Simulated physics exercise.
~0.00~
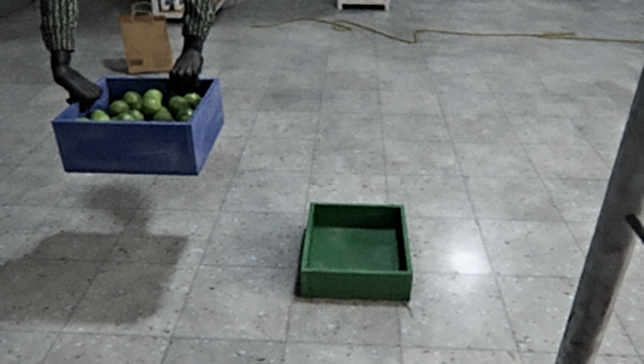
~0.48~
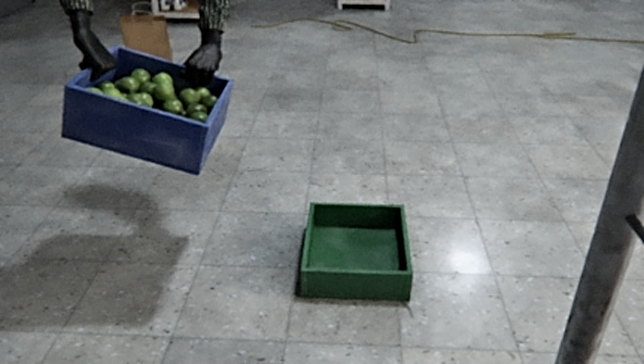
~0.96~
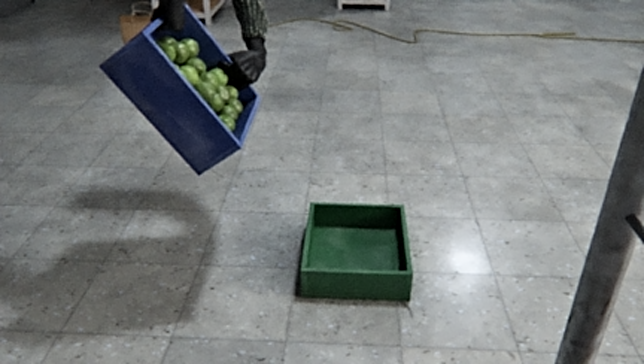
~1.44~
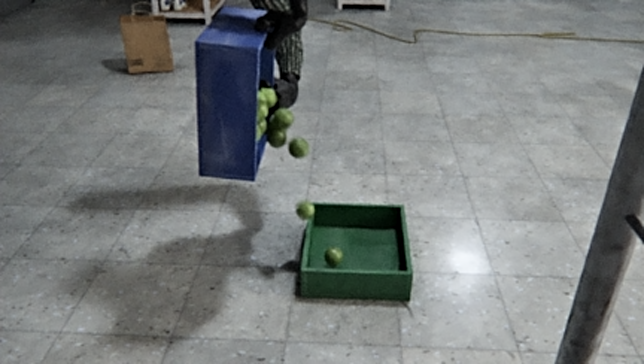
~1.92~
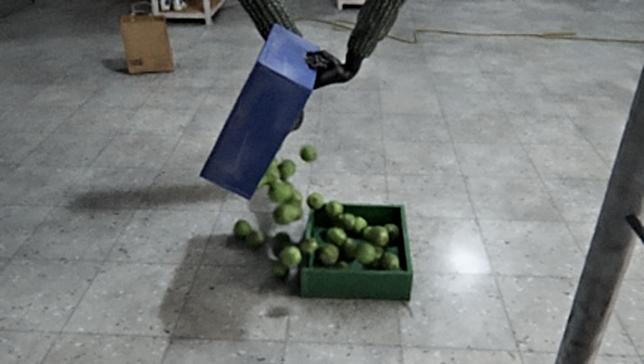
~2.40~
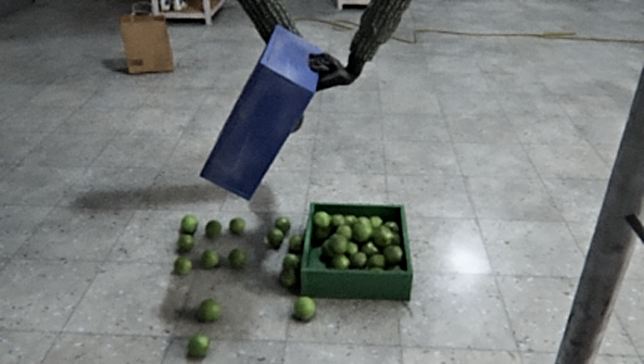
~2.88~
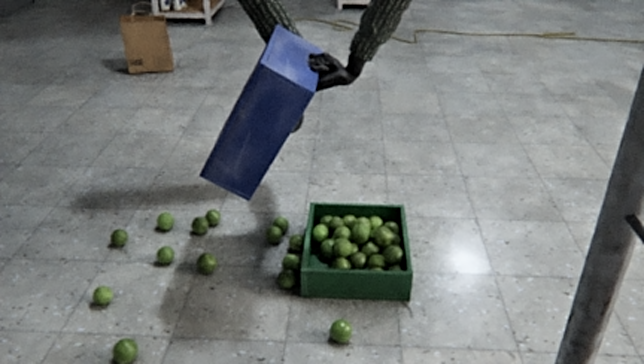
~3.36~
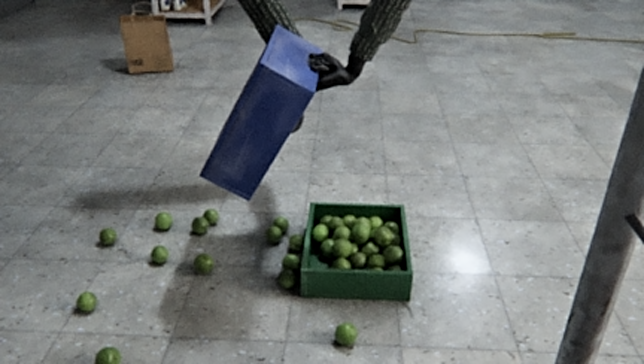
The video shows gloved hands tipping a blue crate of round green fruit above an empty green tub on a tiled floor. The fruit tumbles out, most of it filling the tub while the rest rolls leftward and forward across the tiles, and the crate stays held upended.
